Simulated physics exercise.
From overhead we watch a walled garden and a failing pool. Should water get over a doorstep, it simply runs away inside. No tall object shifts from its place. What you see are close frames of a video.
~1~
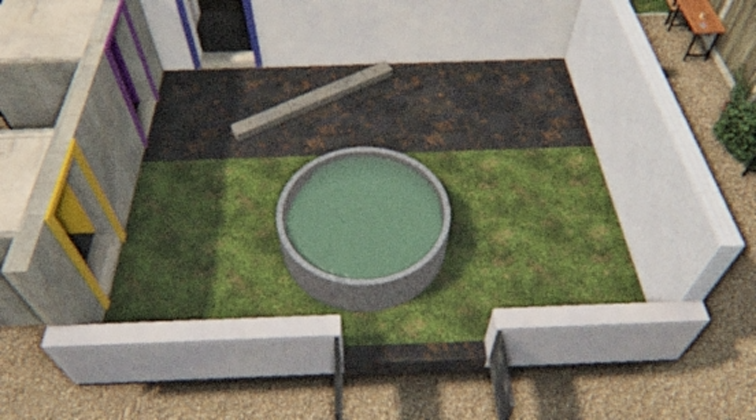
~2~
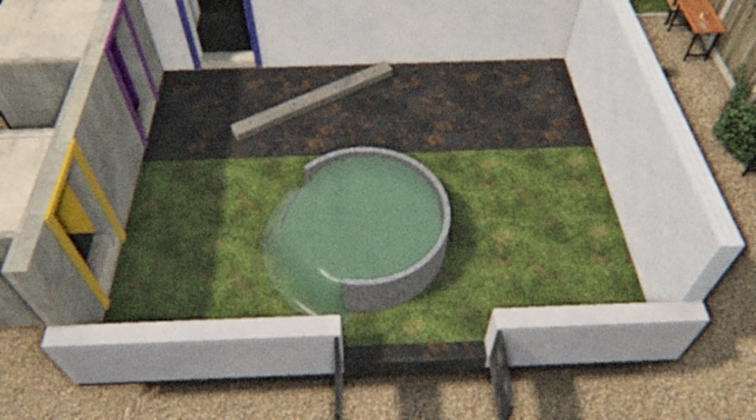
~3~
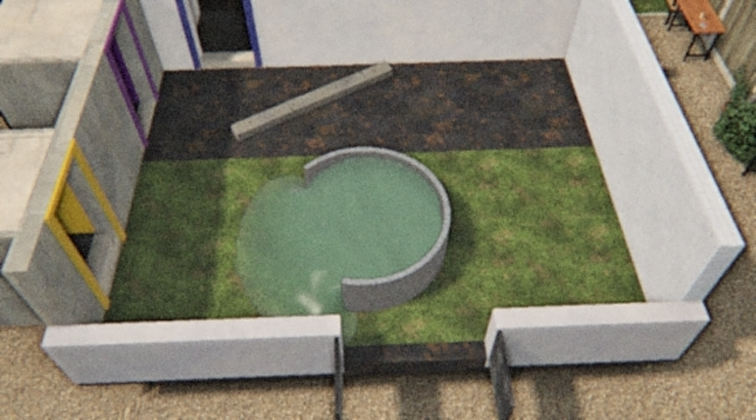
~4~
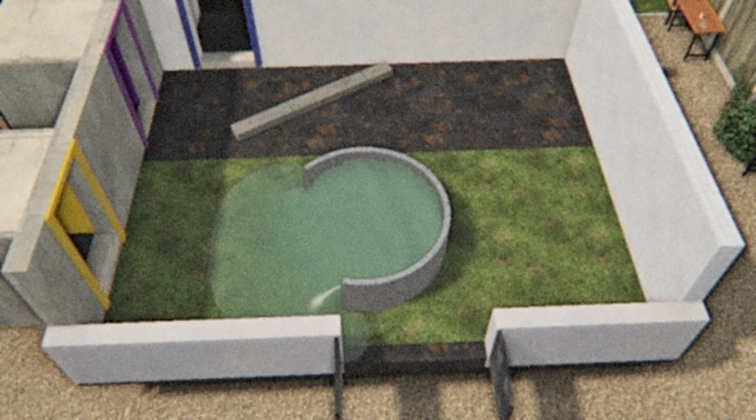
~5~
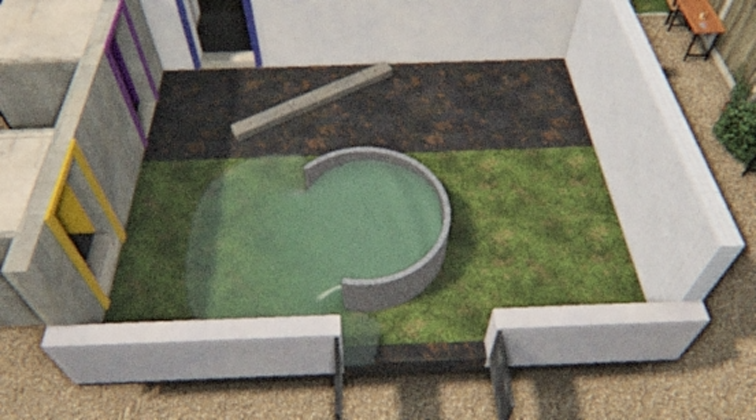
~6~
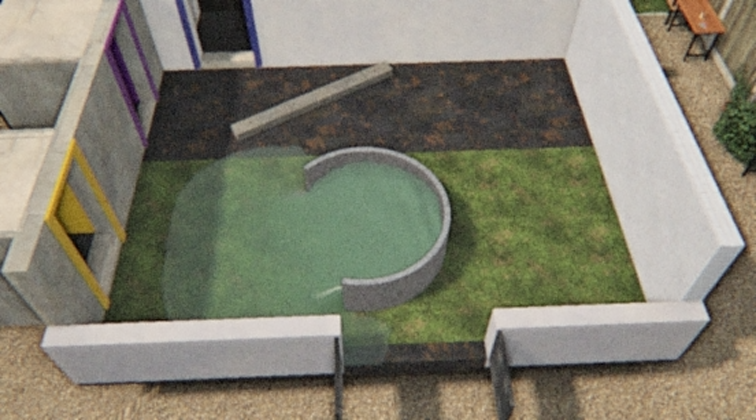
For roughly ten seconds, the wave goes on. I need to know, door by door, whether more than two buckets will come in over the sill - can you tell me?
Sure. At the yellow door, no more than two will. At the blue door, no more than two will. At the purple door, more than two will.
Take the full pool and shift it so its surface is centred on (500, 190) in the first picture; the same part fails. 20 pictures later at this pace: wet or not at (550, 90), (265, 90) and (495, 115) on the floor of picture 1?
I'd say still dry for the first, still dry for the second and still dry for the third.
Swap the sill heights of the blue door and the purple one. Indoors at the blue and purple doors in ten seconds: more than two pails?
Blue: Rises above; purple: Remains below.
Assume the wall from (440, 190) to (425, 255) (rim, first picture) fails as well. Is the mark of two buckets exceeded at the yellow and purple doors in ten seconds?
As it turns out, the yellow door comes in lower; as for the purple door, it comes in lower.
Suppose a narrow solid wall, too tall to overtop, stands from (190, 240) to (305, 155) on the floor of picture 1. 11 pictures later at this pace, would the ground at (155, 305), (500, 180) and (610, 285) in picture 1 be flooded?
The first is inundated, the second still bare and the third still bare.
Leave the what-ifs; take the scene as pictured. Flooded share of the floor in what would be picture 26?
My estimate is roughly 40 percent.
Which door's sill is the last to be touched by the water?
The blue-painted one.
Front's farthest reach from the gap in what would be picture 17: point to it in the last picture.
Somewhere near (158, 96).
A moment on, water covers 30 % of the floor; the yellow door wet at the sill, nothing in, the blue door not reached, the purple door not reached.
Next, water covers 35 % of the floor; the yellow door wet at the sill, nothing in, the blue door not reached, the purple door wet at the sill, nothing in.
Then, water covers 40 % of the floor; the yellow door under two buckets in, the blue door wet at the sill, nothing in, the purple door under two buckets in.
Later, water covers 70 % of the floor; the yellow door under two buckets in, the blue door under two buckets in, the purple door over two buckets in.
In the end, water covers 85 % of the floor; the yellow door under two buckets in, the blue door under two buckets in, the purple door over two buckets in.
